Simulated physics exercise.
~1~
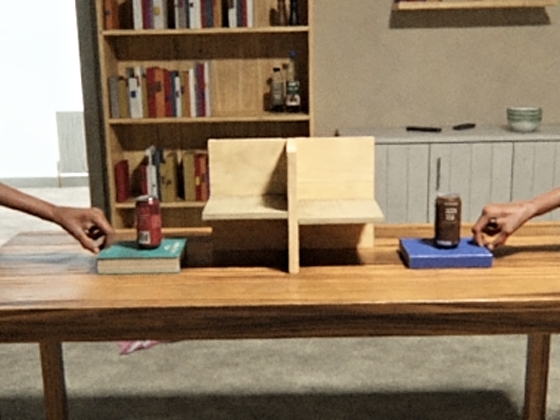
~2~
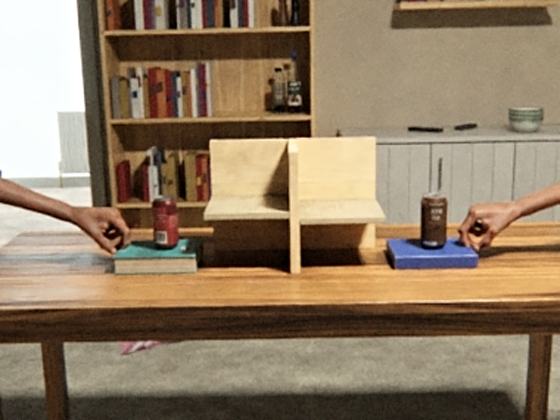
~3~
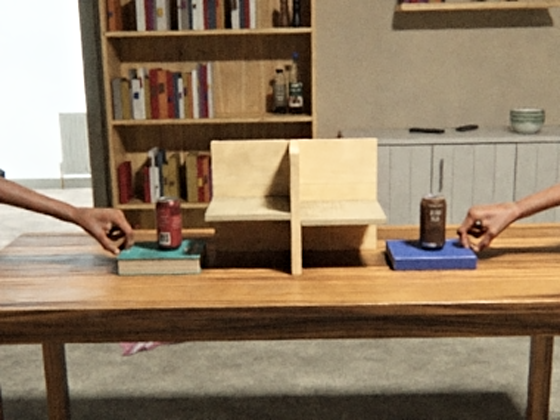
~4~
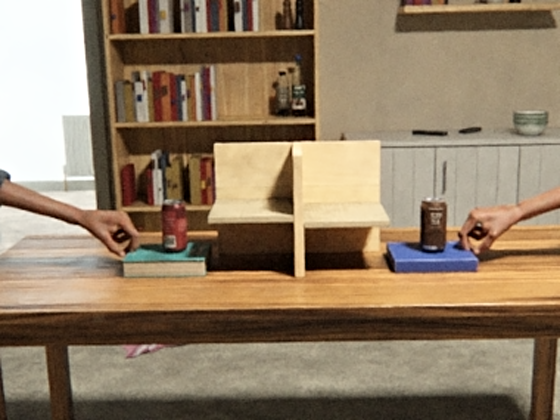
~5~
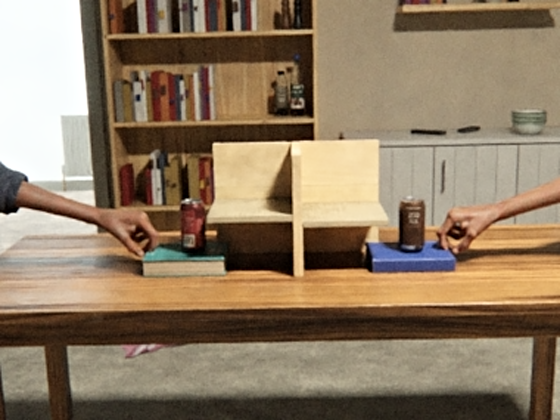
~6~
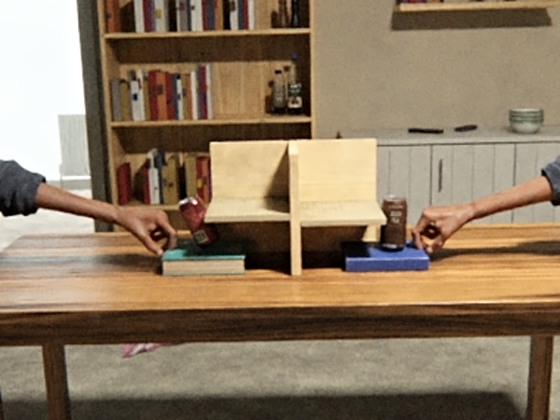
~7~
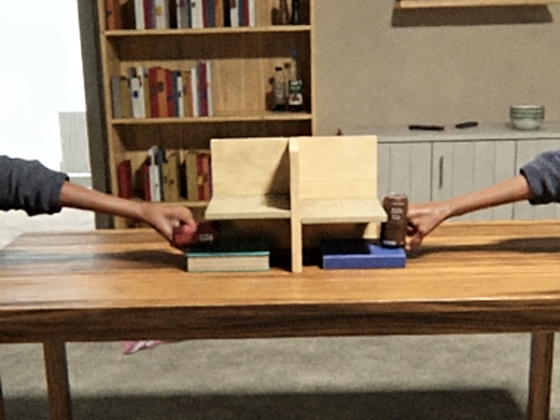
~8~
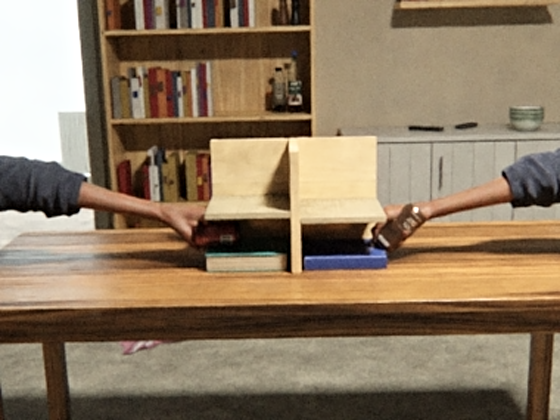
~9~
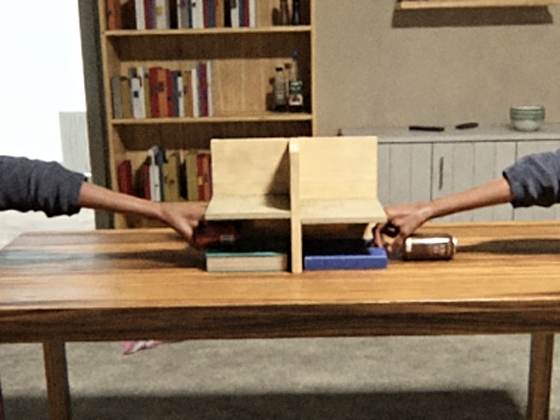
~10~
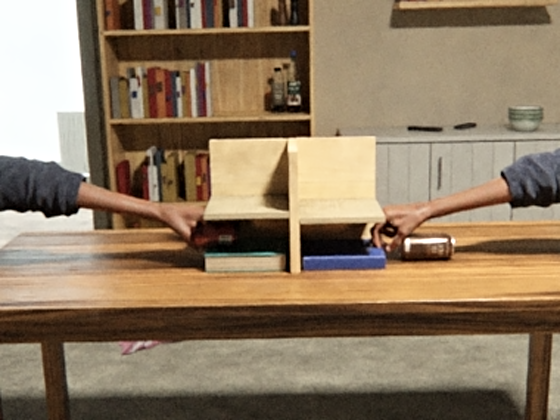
The video shows two hands sliding a turquoise book and a blue block, each carrying an upright can, inward beneath a low wooden shelf. The red can strikes it and tips over first, then the brown can topples, and both end on their sides with their bases underneath.
